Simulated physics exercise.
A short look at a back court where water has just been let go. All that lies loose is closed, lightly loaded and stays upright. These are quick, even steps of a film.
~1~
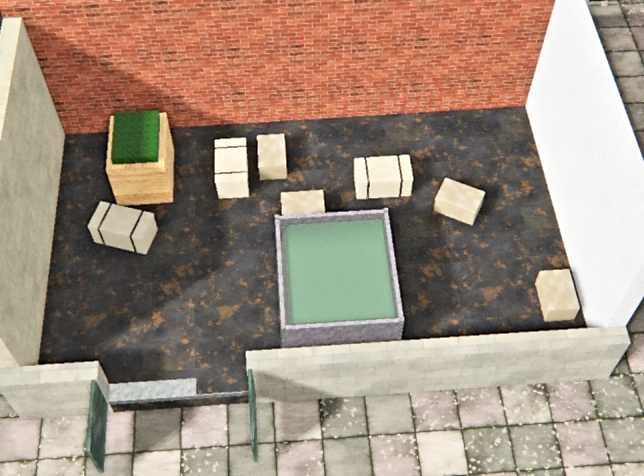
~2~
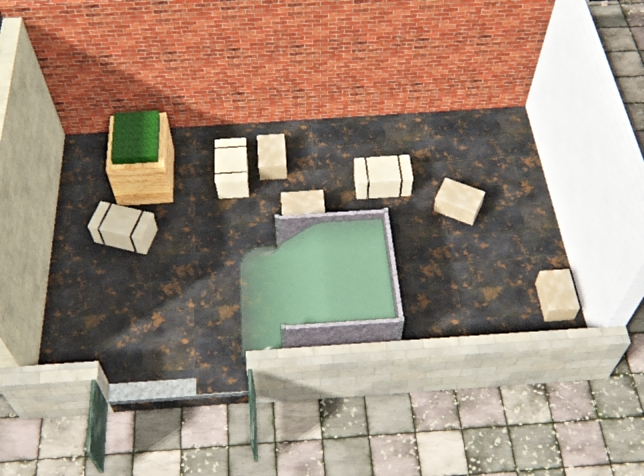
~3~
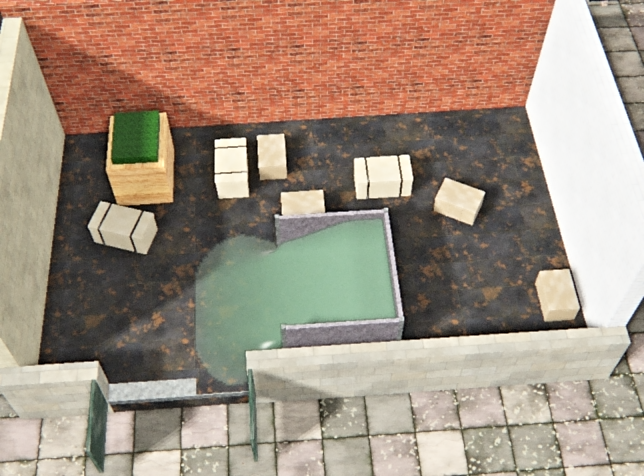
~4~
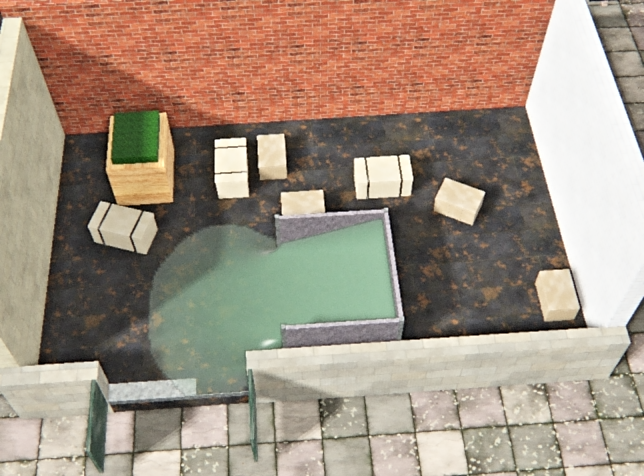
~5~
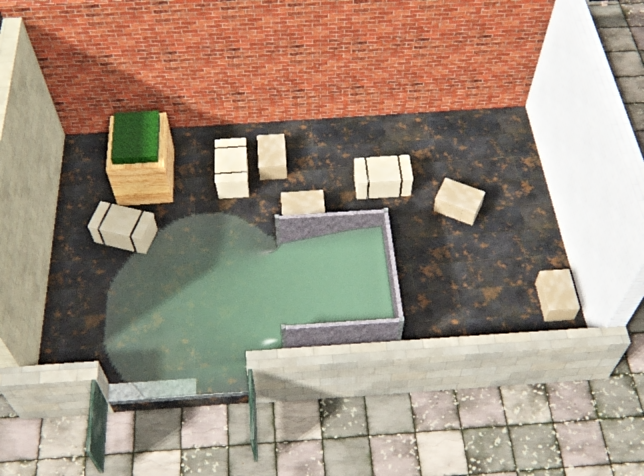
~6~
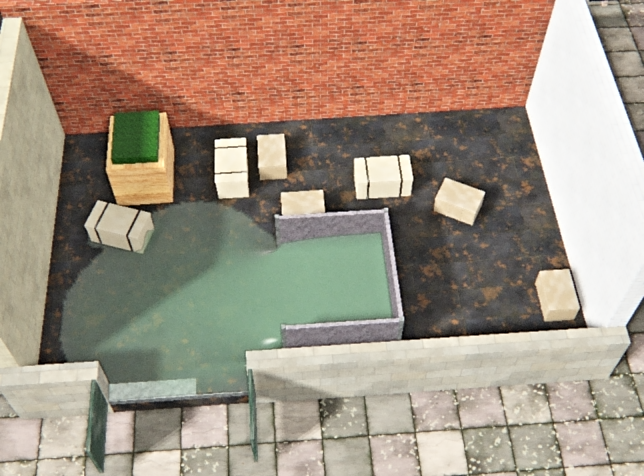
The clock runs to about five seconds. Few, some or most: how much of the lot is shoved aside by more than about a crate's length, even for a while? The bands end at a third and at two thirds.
It is between one and two thirds.
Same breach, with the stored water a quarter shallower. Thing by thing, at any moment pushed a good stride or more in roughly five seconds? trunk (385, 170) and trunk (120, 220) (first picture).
One after the other: Never so far, yes.
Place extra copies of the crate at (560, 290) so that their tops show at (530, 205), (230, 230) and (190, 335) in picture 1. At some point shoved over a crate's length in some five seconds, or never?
In turn: Not that far, yes, shifted that much.
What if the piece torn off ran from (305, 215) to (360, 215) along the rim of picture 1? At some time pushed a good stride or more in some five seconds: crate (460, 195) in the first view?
My call: Under that.
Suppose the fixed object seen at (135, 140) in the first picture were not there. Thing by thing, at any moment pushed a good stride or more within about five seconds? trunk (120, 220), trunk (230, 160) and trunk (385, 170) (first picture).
In turn: Shifted that much, pushed that far, less than that.
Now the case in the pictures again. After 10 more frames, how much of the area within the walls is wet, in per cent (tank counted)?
About 45 per cent.
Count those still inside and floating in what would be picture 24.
I count 1.
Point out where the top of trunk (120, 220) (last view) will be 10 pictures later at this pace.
At about (85, 147).
A moment on, 1 of 7 are well off their spots; 0 afloat.
Next, 1 of 7 are well off their spots; 0 afloat.
Later, 1 of 7 are well off their spots; 1 afloat.
In the end, 4 of 7 are well off their spots, and 4 have been at some point; 3 afloat.
